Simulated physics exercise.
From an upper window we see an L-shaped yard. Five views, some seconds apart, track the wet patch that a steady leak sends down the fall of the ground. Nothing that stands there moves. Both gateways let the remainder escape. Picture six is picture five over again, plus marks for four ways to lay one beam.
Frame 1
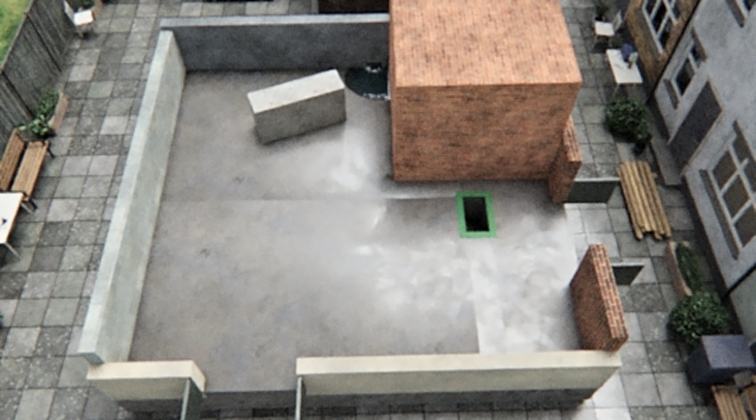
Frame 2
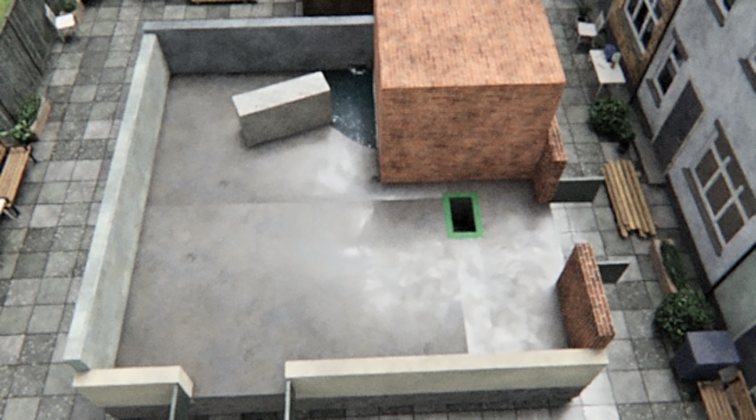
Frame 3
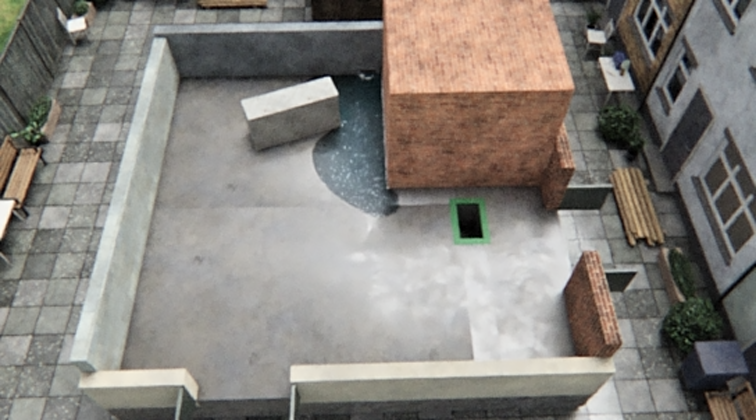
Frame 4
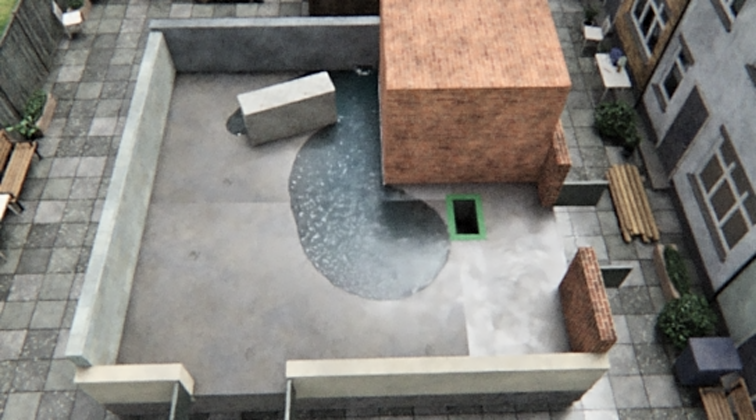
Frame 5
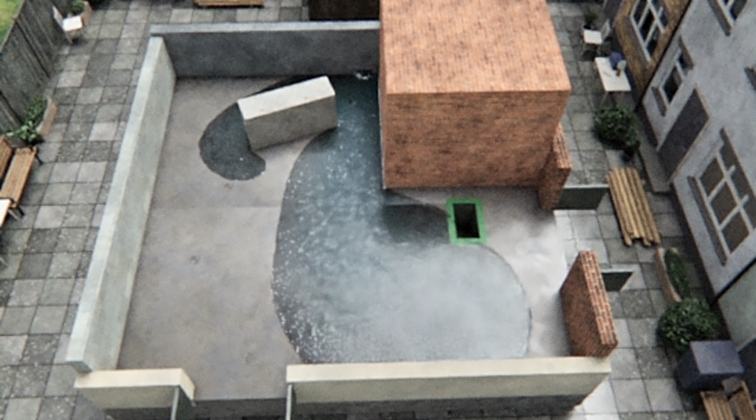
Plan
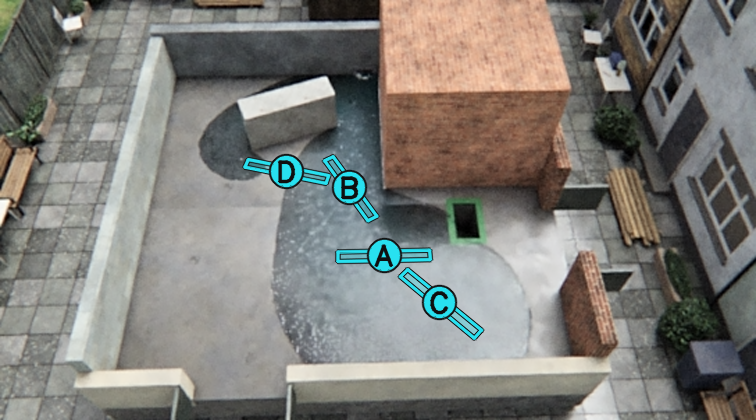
Dark water spreading across a walled grey yard from beside a brick block, curling around a pale slab and passing a green-edged opening.
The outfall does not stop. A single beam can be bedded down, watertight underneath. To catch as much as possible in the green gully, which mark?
The best place is A.
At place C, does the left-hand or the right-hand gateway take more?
The right one.
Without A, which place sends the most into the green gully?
B it is.
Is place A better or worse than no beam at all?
It is better.
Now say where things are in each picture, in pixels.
Outfall at (374, 64); green gully at (476, 214); open gate at (560, 242); open gate at (254, 377); water covers 2 % of the ground and shows as far out as (375, 95); green gully still dry.
Water covers 6 % of the ground and shows as far out as (359, 139); green gully still dry.
Water covers 12 % of the ground and shows as far out as (368, 209); green gully still dry.
Water covers 25 % of the ground and shows as far out as (397, 292); green gully still dry.
Water covers 45 % of the ground and shows as far out as (508, 335); green gully still dry.
On the marked copy, A from (337, 256) to (429, 254); B from (328, 158) to (372, 218); C from (404, 273) to (477, 334); D from (246, 163) to (327, 179).
With A, about 30 % of the stream runs into the green gully, about 59 % out by the gates.
With B, about 18 % of the stream runs into the green gully, about 72 % out by the gates.
With C, about 7 % of the stream runs into the green gully, about 88 % out by the gates.
With D, about 8 % of the stream runs into the green gully, about 87 % out by the gates.
